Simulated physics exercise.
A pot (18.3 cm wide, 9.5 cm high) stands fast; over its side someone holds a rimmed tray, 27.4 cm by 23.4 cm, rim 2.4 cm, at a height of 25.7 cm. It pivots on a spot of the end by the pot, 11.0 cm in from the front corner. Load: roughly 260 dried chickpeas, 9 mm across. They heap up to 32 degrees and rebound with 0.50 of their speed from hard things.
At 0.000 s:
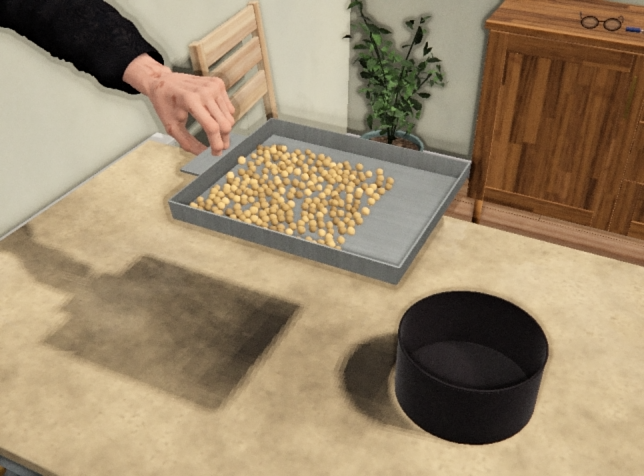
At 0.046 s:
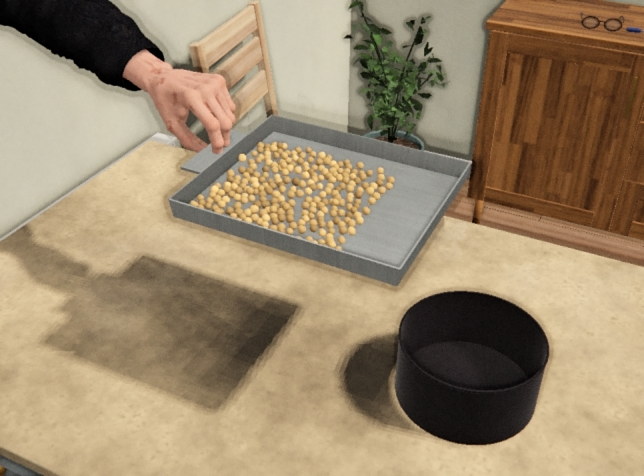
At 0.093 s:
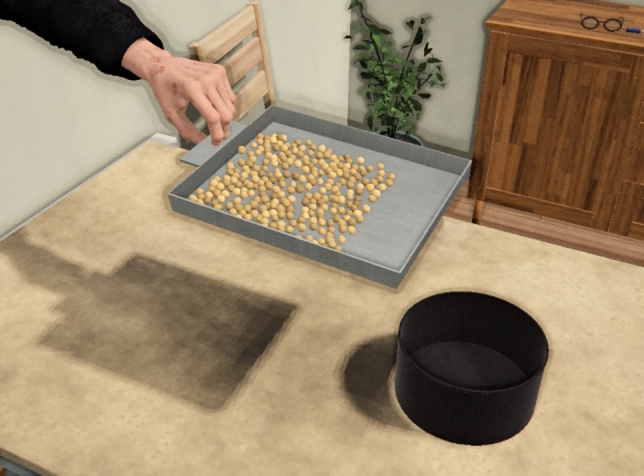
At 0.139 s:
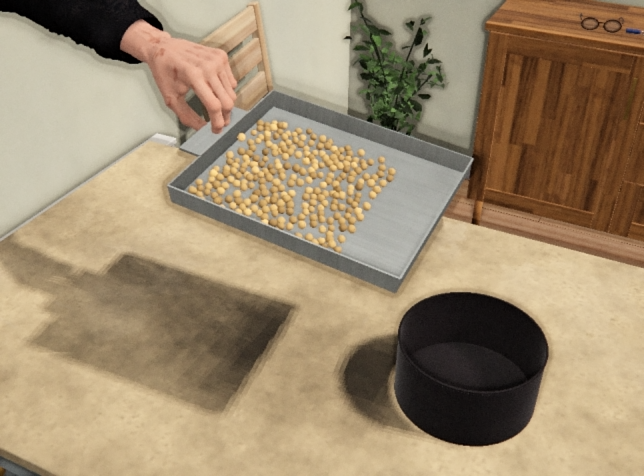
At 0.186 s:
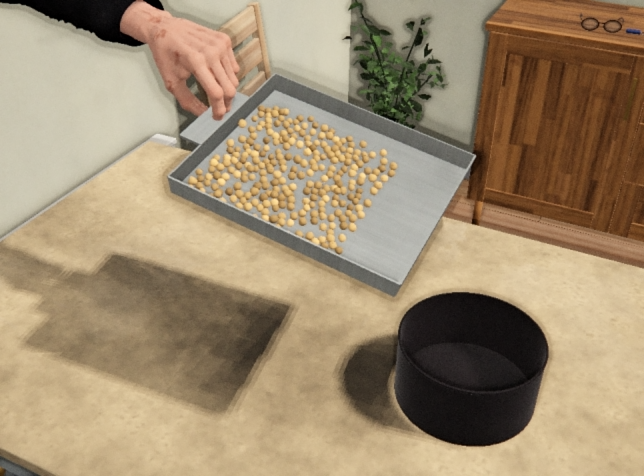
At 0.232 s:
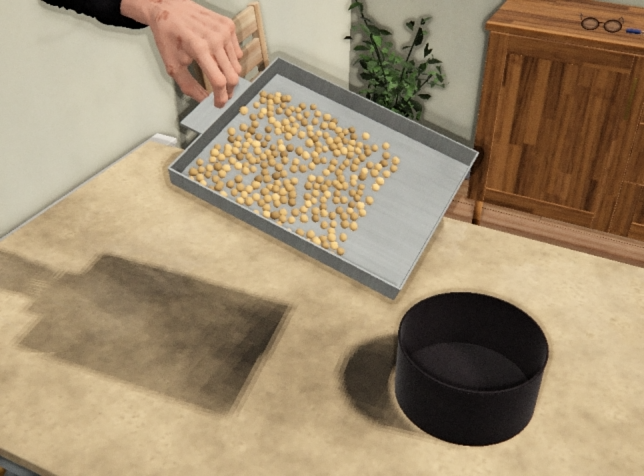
Above a table beside a black pot, a hand gradually tilts a tray of chickpeas.
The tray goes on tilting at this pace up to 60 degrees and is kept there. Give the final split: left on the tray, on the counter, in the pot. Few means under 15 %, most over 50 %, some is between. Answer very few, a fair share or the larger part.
Tray: The larger part, counter: A fair share, pot: Very few.
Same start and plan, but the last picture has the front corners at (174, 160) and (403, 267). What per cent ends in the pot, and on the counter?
Pot 5, counter 5.
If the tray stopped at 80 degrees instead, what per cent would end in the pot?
It would be near 0 per cent.
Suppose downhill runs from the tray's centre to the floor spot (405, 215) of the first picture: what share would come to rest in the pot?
About 15 per cent.
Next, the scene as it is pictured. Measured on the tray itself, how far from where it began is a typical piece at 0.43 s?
Some 3 cm.
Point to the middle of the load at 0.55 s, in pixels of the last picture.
Near (350, 218).
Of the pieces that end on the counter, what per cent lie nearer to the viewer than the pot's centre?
Some 100 per cent.
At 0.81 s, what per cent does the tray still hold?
About 85 per cent.
Then, at 0.43 s, tilt 41 degrees; the tray holds 100 %, the pot 0 %.
Then, at 0.55 s, tilt 54 degrees; the tray holds 100 %, the pot 0 %.
After 0.81 s, tilt 60 degrees; the tray holds 85 %, the pot 0 %.
At rest (1.7 s), tray 75 %, counter 25 %, pot 0 %.
